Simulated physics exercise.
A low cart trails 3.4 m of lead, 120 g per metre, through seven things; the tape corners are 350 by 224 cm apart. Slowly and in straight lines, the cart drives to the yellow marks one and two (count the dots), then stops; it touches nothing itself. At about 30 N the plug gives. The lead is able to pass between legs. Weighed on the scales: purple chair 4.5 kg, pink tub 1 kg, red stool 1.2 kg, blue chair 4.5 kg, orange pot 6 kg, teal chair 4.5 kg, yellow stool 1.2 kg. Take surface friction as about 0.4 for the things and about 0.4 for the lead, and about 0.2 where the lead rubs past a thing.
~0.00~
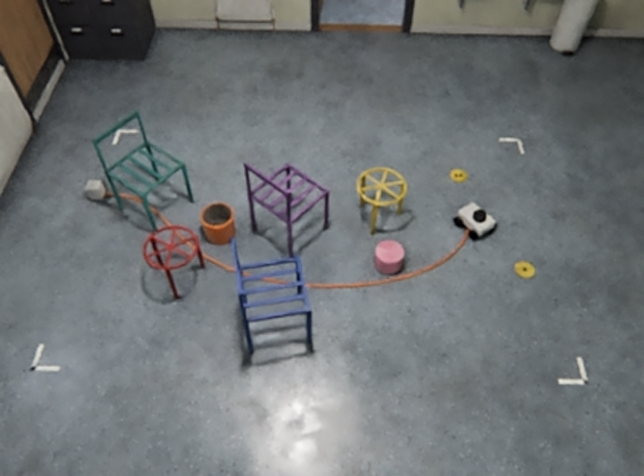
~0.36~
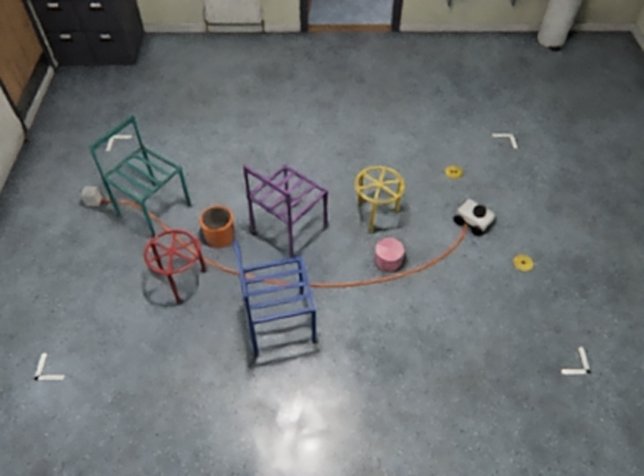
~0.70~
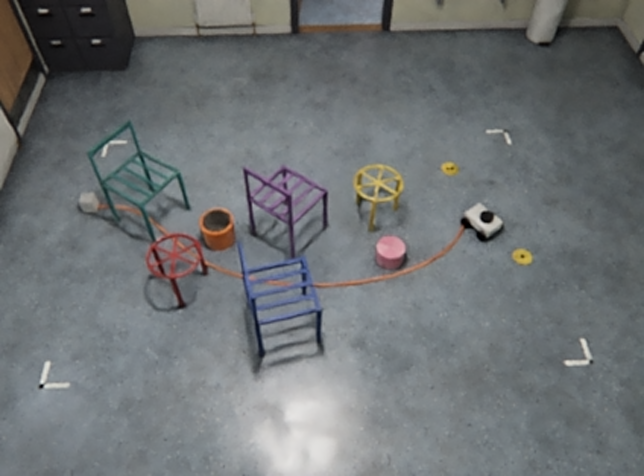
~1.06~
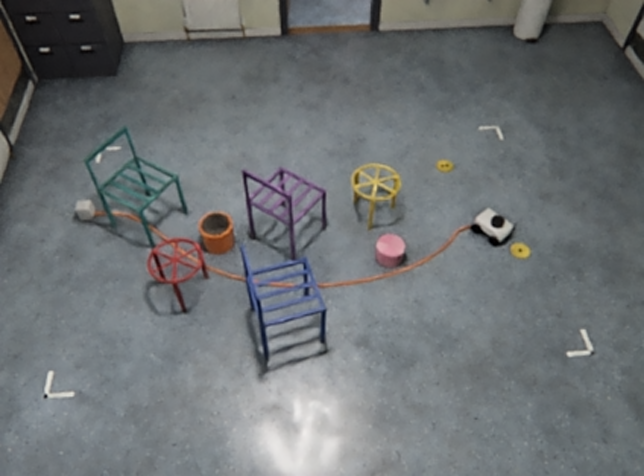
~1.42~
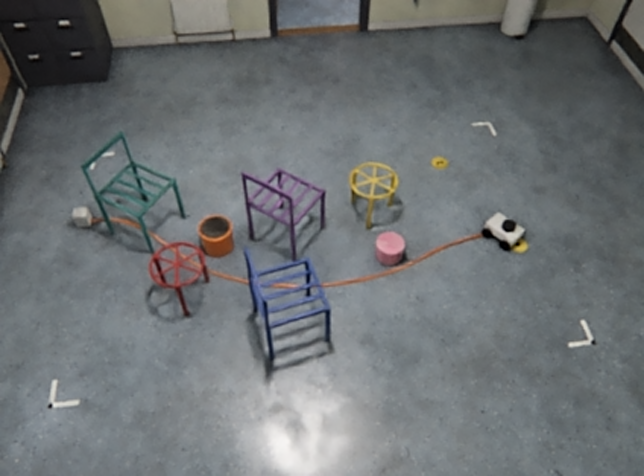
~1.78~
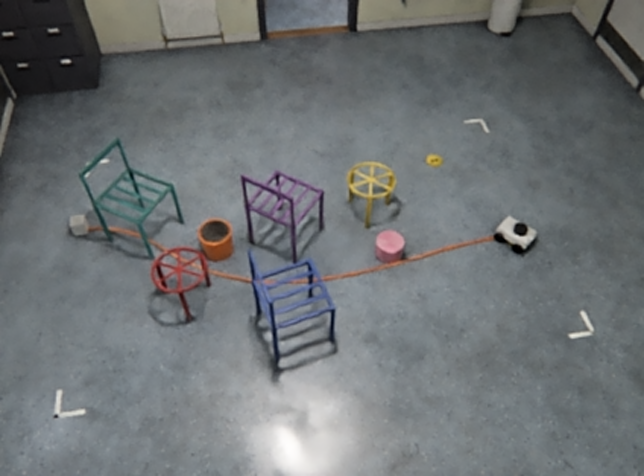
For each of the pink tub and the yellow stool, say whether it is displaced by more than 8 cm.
Pink tub: Displaced, yellow stool: Not displaced.
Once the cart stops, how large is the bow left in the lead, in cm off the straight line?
Around 80 centimetres.
After 2.6 s, cart at (495, 218), lead slack at the fixed end; nothing else has moved.
After 3.4 s, cart at (471, 196), lead slack at the fixed end; nothing else has moved.
After 4.2 s, cart at (448, 176), 5 N at the fixed end; nothing else has moved.
After 5.0 s, cart at (434, 160), 2 N at the fixed end; pink tub 15 cm off its start.
After 5.4 s, cart at (434, 160), 2 N at the fixed end; pink tub 15 cm off its start at (381, 227), yellow stool 0 cm off its start at (371, 179).
